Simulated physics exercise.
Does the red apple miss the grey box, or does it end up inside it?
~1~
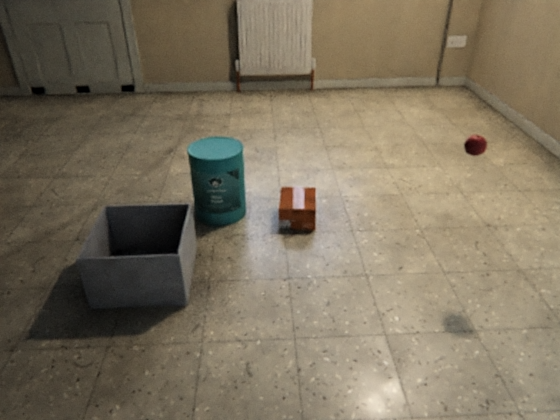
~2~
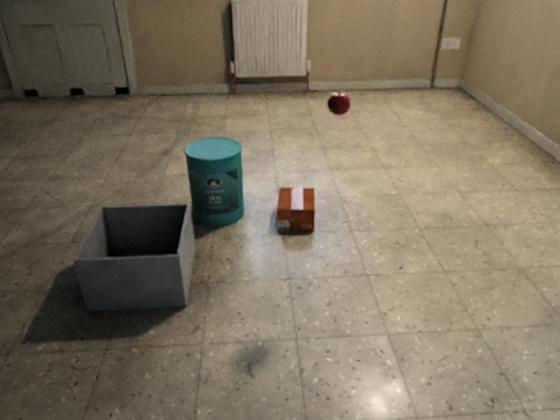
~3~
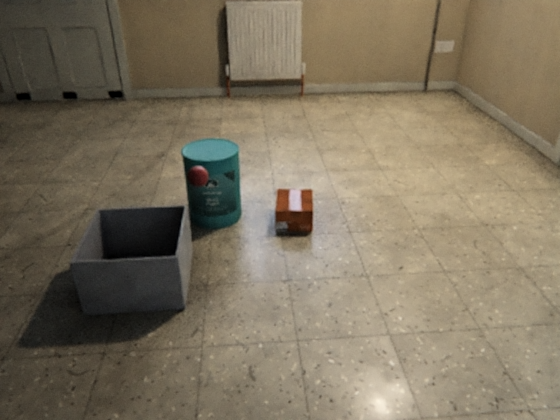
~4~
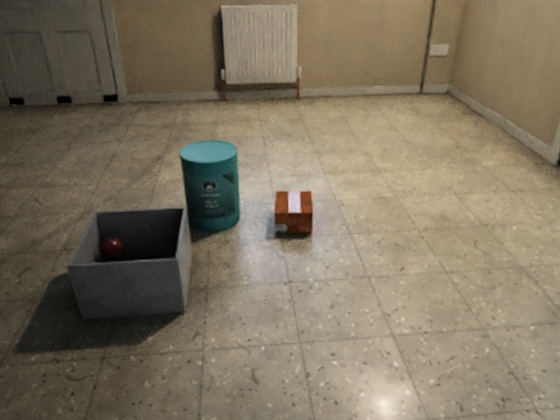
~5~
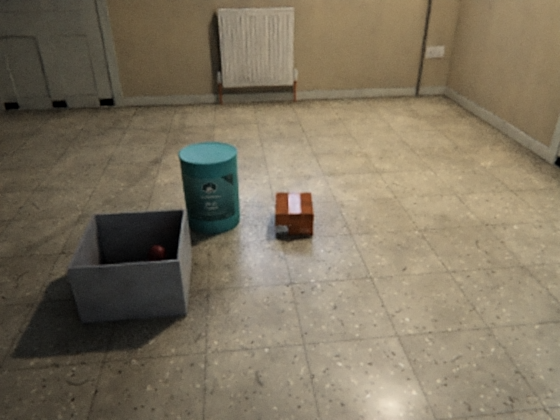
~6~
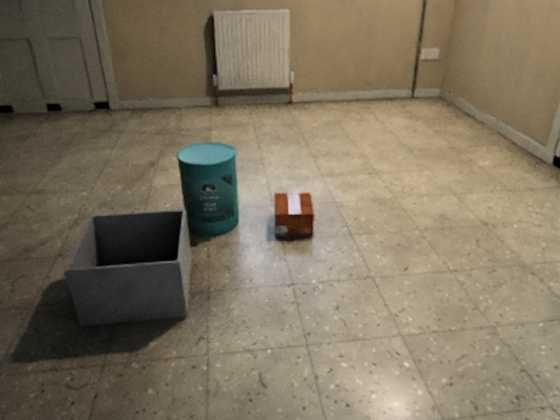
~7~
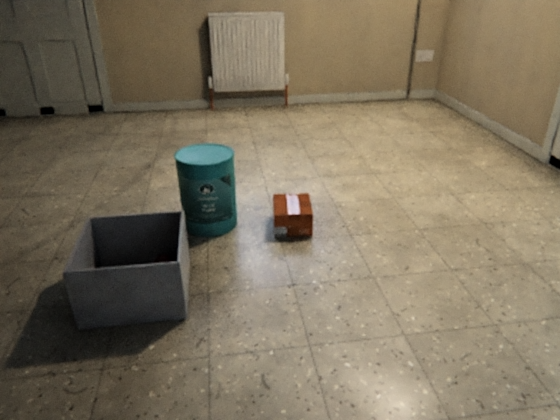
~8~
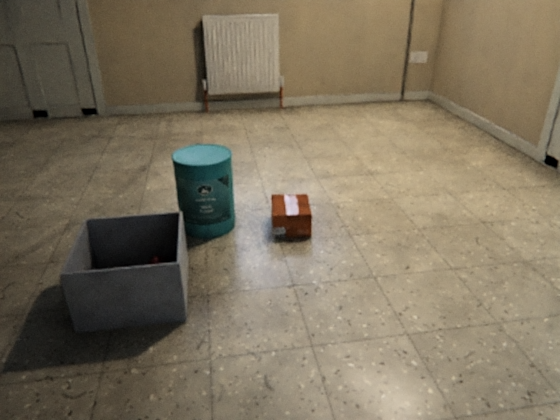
The red apple ends up inside the grey box. It drops in, shifts about a little and stays there.
A red apple flies left past a turquoise pail and lands inside the grey box.
